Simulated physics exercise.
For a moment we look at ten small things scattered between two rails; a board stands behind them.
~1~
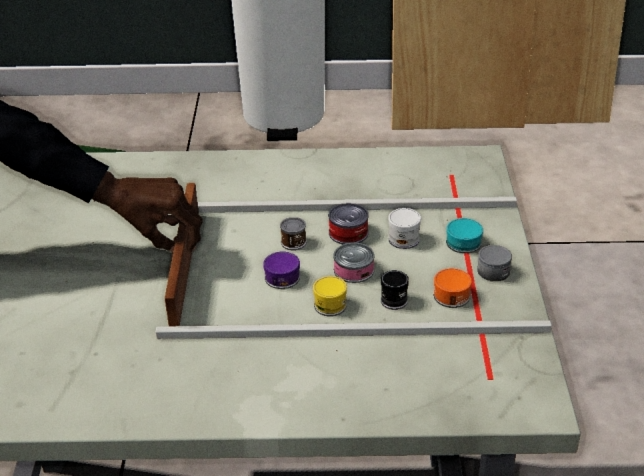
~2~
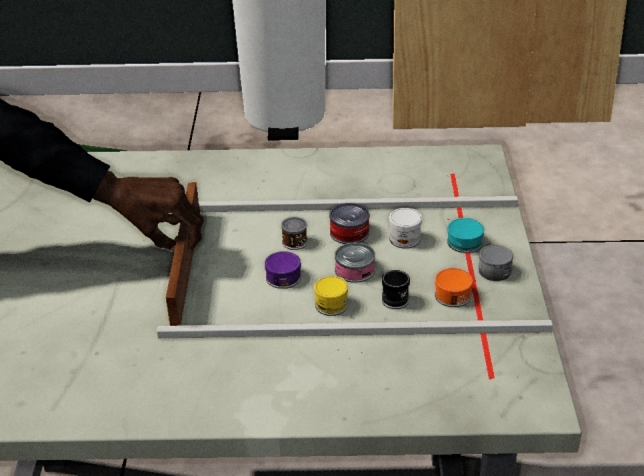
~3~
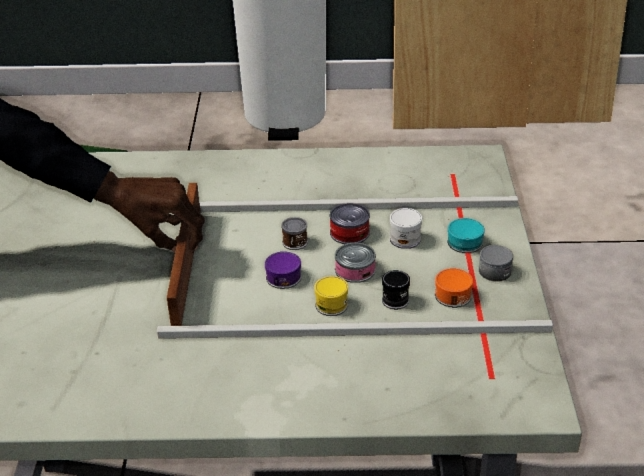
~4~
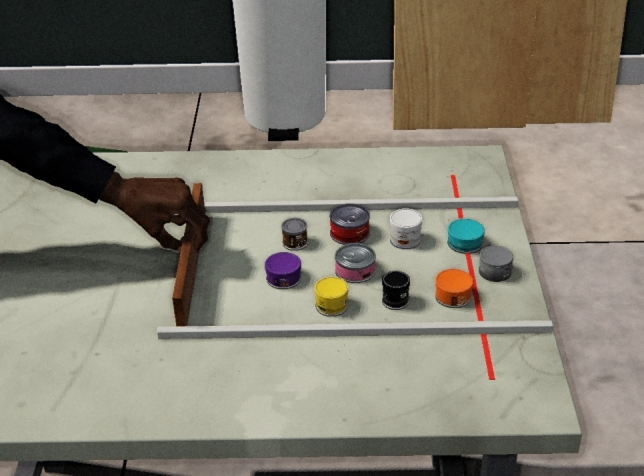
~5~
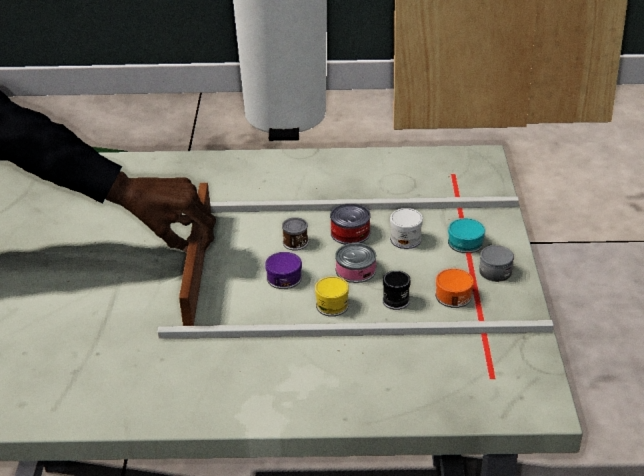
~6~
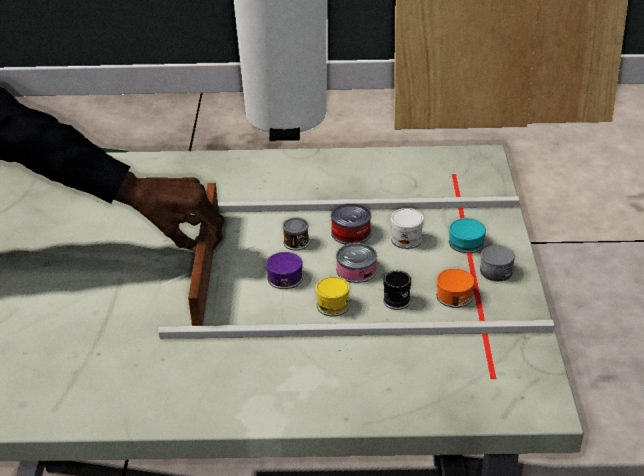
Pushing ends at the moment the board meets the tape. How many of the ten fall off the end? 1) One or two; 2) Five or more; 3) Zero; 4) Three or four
1, one or two.
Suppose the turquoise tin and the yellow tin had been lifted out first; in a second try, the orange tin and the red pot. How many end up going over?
Count of fallen: 0 / 0.
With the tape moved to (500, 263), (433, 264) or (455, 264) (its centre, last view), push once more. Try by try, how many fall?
The counts come to 5, then 0, then 0.
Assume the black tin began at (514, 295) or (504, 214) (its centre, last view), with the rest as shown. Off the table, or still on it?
First: Safe; second: Safe.
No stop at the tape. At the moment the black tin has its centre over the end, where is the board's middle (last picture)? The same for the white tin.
The middle sits near (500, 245) for the first and near (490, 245) for the other.
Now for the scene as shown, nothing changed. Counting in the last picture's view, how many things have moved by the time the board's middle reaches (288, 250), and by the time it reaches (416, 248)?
That gives 2 for the first and 10 for the second.
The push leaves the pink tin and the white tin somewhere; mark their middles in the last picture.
First object about (514, 250); second object about (507, 225).
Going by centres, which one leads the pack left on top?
It's the orange tin that ends nearest.
A little later, none off yet; grey tub at rest near (497, 264); turquoise tin at rest near (467, 236); orange tin at rest near (455, 288).
Next, none off yet; grey tub at rest near (497, 264); turquoise tin at rest near (467, 236); orange tin moving near (463, 287).
When it is over, the number that fall off is one or two; down, turquoise tin and grey tub.
